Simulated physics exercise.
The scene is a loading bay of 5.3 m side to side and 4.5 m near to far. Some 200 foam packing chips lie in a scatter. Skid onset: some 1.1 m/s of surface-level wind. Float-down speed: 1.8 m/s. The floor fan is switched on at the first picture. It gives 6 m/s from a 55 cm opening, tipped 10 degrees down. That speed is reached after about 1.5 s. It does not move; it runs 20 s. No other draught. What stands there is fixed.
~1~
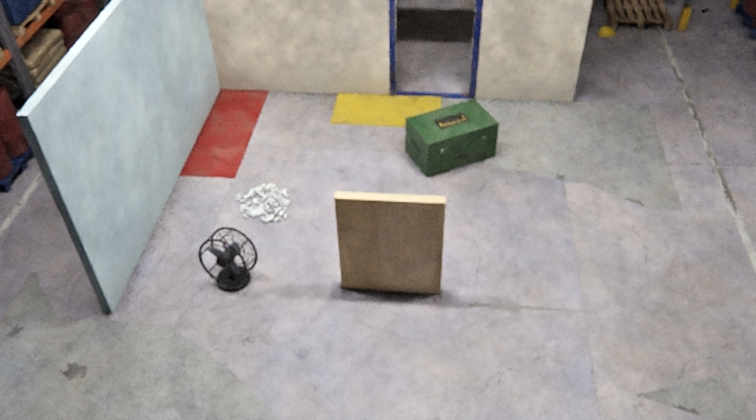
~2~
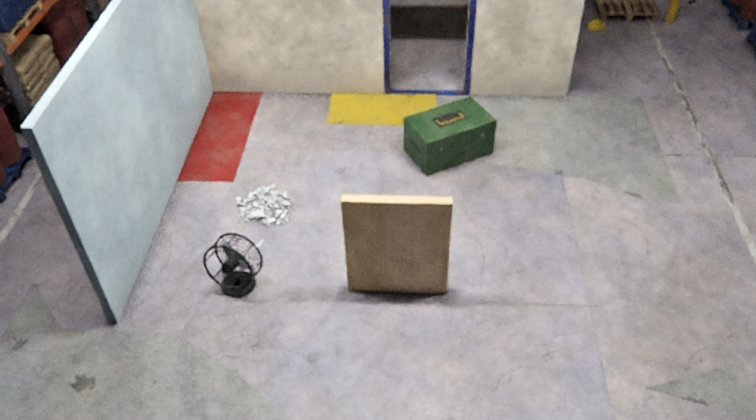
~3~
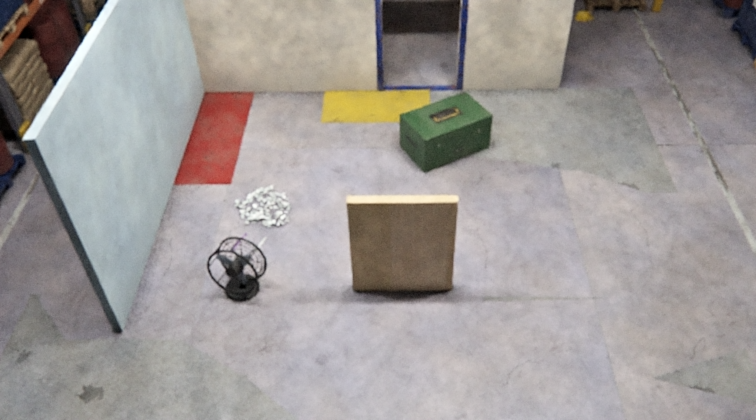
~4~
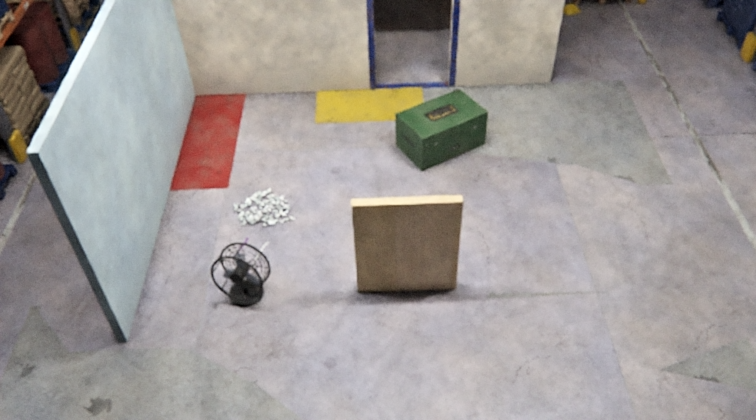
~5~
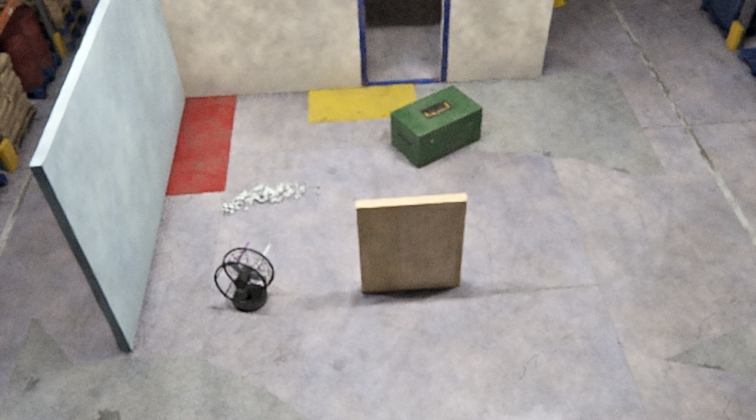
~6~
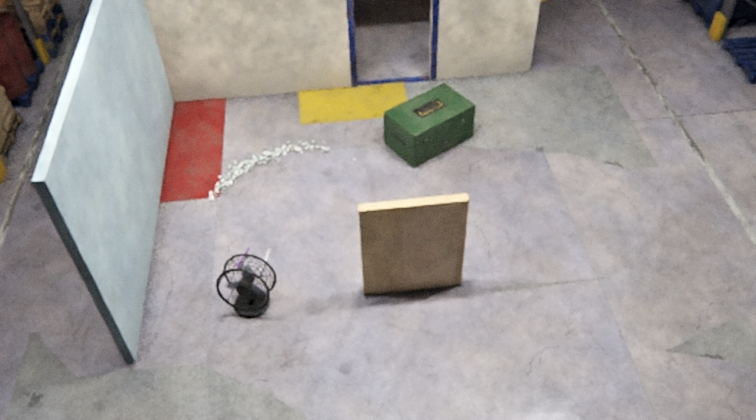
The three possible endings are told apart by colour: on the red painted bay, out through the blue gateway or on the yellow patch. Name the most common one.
The red ending.
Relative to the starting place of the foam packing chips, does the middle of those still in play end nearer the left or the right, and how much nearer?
Towards the left, some 1.2 m.
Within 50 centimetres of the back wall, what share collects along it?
I'd put it at about 50 percent.
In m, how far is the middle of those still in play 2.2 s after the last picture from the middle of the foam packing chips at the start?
About 2.8 m.
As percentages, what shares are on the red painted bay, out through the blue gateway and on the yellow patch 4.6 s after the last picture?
I'd say around 80 per cent at red, 15 per cent at blue, 0 per cent at yellow.
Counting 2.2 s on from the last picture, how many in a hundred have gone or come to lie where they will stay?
The share is roughly 20 %.
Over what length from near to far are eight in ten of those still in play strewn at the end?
I'd put it at around 1.2 m.
Then, 2.2 s after the last picture the count stands so, 78 % are on the red painted bay, 1 % on the yellow patch and 14 % out through the blue gateway; the middle of those still in play is near (191, 101).
Then, 4.6 s after the last picture the count stands so, 84 % are on the red painted bay, 0 % on the yellow patch and 15 % out through the blue gateway; the middle of those still in play is near (184, 101).
Then, 9.2 s after the last picture the count stands so, 83 % are on the red painted bay, 0 % on the yellow patch and 15 % out through the blue gateway; the middle of those still in play is near (178, 106).
Then, 18.2 s after the last picture, at the end, 83 % are on the red painted bay, 0 % on the yellow patch and 15 % out through the blue gateway; the middle of those still in play is near (175, 113).
